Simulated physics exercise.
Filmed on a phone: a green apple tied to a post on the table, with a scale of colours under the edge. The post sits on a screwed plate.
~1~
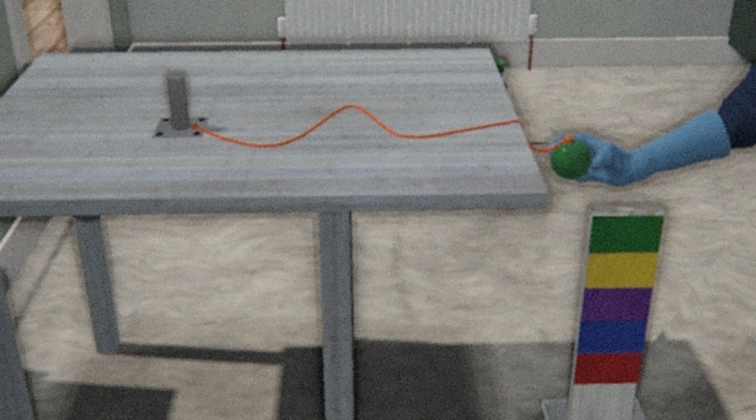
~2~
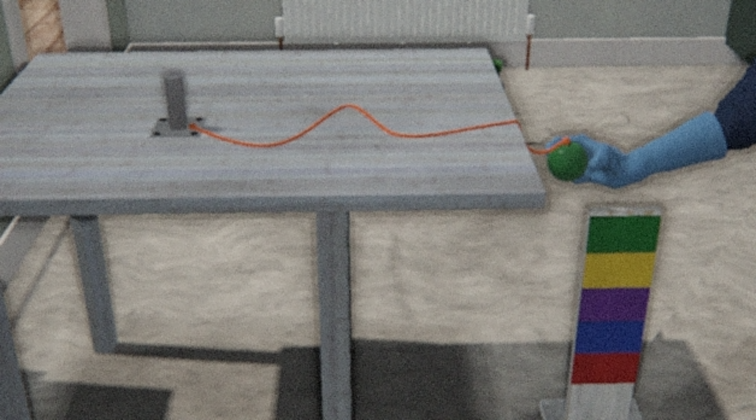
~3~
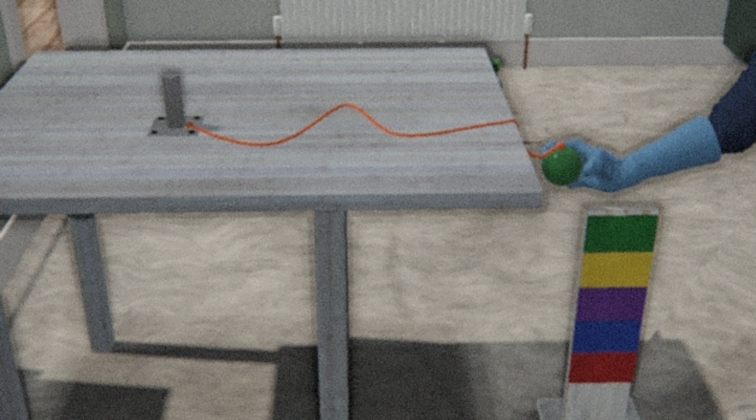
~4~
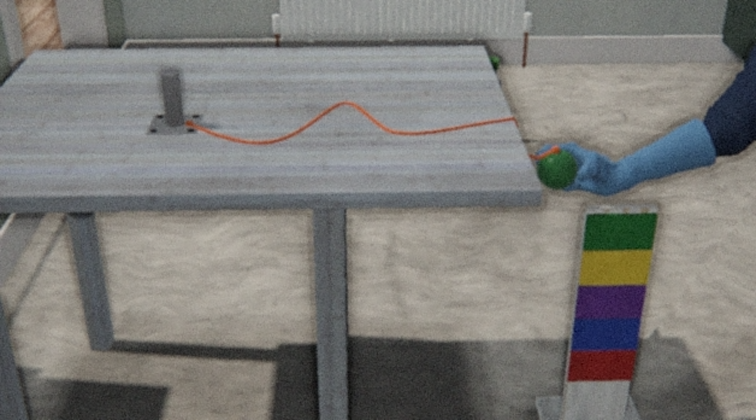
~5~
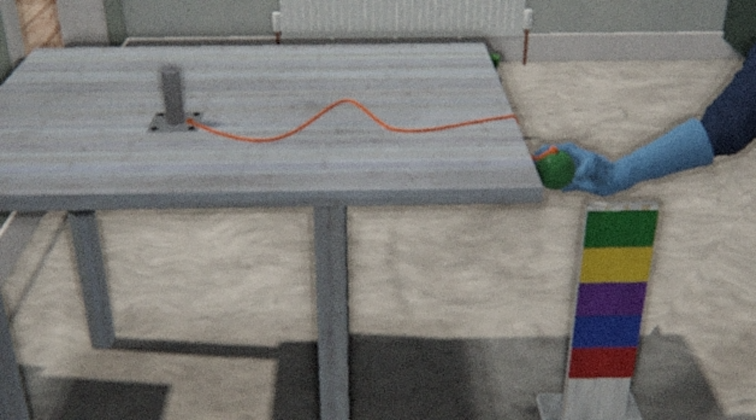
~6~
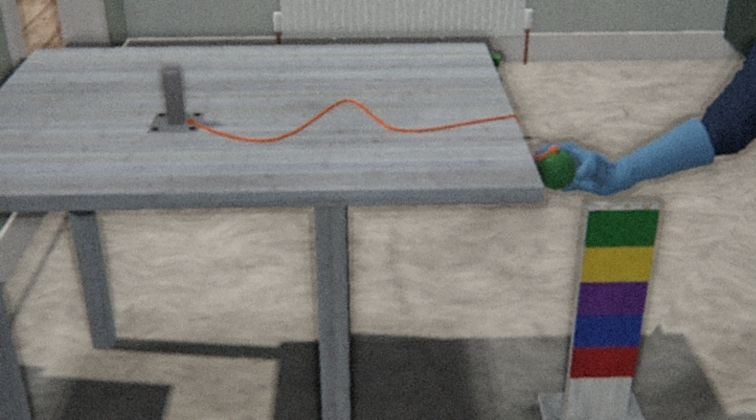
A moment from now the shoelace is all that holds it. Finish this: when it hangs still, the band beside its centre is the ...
When it hangs still, the band beside its centre is the purple one.
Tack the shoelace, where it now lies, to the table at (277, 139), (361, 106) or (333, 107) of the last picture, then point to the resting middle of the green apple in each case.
First try around (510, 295), second around (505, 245), third around (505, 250).
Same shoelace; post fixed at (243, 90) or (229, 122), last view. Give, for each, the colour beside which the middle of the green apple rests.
For the first it would be blue, for the second blue.
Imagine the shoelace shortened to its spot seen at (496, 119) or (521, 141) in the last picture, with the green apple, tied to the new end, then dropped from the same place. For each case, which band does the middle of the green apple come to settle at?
In order of the tries: Green; then yellow.
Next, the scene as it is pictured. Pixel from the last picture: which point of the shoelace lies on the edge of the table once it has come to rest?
(404, 131).
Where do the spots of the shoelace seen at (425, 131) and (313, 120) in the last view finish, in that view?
End positions: About (518, 147) and about (354, 122).
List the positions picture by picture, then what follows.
In the first frame, green apple (571, 159); green (627, 236); yellow (622, 271); purple (617, 305); blue (613, 338); red (608, 370).
In the second frame, green apple (568, 161); shoelace through (223, 139) (304, 133) (359, 109) (406, 136) (495, 125).
In the third frame, green apple (562, 166).
In the fourth frame, green apple (557, 169); shoelace through (220, 136) (301, 130) (355, 106) (403, 134) (492, 122).
In the fifth frame, green apple (555, 170).
In the sixth frame, green apple (556, 169); shoelace through (221, 134) (303, 128) (357, 103) (404, 131) (494, 119).
A little later, apple near (487, 295); level with purple.
Next, apple near (519, 319); level with purple.
When it is over, apple near (508, 315); level with purple. Its centre hangs level with the purple band.
